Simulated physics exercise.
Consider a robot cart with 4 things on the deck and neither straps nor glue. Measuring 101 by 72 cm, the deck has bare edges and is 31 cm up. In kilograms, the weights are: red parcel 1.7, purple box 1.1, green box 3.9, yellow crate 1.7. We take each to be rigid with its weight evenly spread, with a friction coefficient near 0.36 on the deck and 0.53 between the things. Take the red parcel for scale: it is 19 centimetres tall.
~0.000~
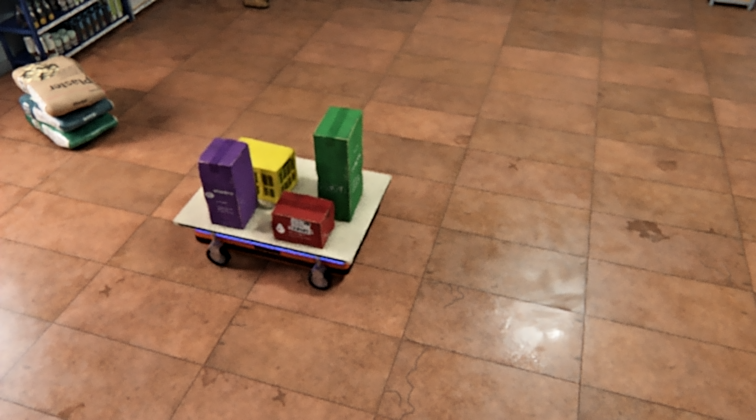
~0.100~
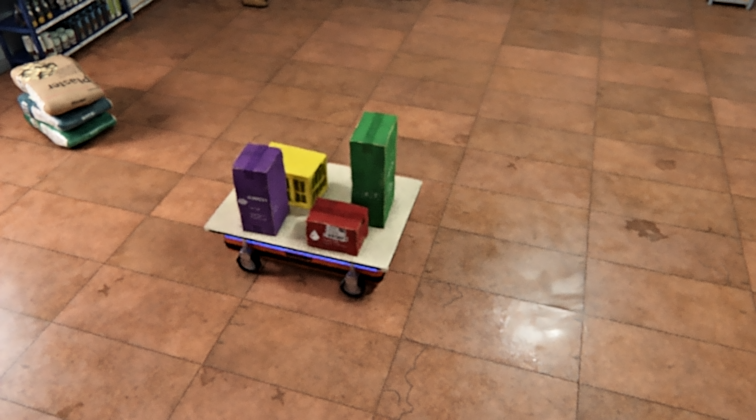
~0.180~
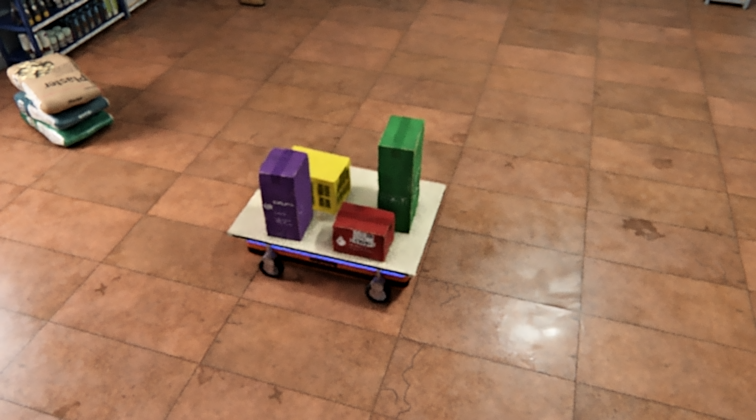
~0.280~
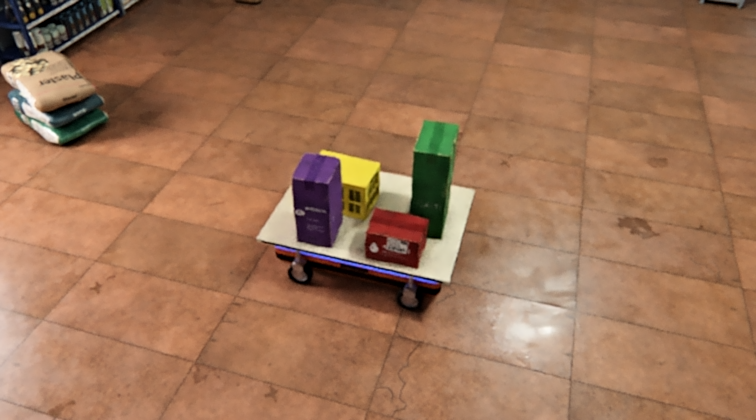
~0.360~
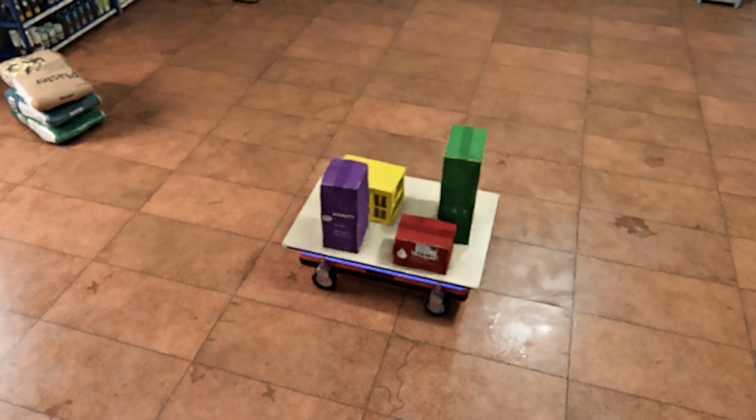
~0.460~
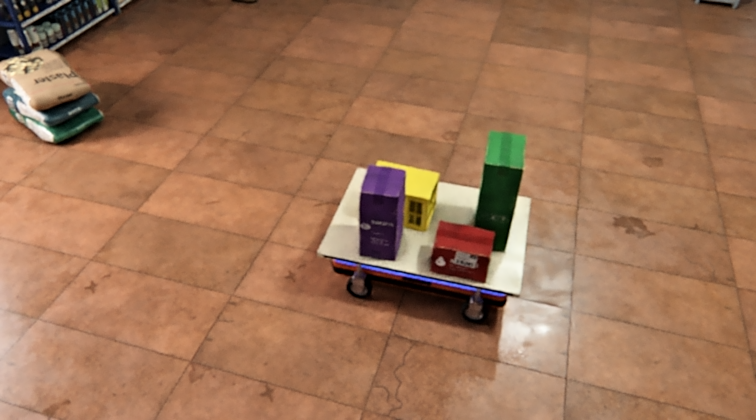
A flat cart carrying a purple box, a yellow crate, a green box and a red parcel starts left of centre on a tiled floor, near stacked sacks and shelves. It rolls steadily right and slightly toward the viewer, ending right of centre with its load still in the same arrangement.
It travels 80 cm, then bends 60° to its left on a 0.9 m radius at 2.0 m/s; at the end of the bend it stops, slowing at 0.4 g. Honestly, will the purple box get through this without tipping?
Upset.
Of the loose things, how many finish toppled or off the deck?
3.
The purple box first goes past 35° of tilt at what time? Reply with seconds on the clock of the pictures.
Somewhere about 1.0 s.
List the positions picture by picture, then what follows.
In the first picture, 0 cm covered; purple box (229, 184); red parcel (303, 220).
In the second picture, 20 cm covered; yellow crate (291, 176); red parcel (337, 226).
In the third picture, 36 cm covered; green box (400, 176); yellow crate (315, 180).
In the fourth picture, 56 cm covered; red parcel (396, 238); green box (433, 181).
In the fifth picture, 72 cm covered; yellow crate (368, 189); red parcel (424, 244).
In the sixth picture, 92 cm covered; purple box (382, 214); green box (498, 193).
After 0.76 s, 152 cm covered, turned 36°; red parcel now off the deck; purple box slid 12 cm near (526, 221); green box slid 37 cm.
After 1.06 s, 212 cm covered, turned 60°; purple box and green box now off the deck; yellow crate slid 14 cm.
At rest (2.0 s), off the deck and tipped over, red parcel, purple box and green box; not toppled but over 10 cm from the start, yellow crate. In the last view, purple box near (743, 248).
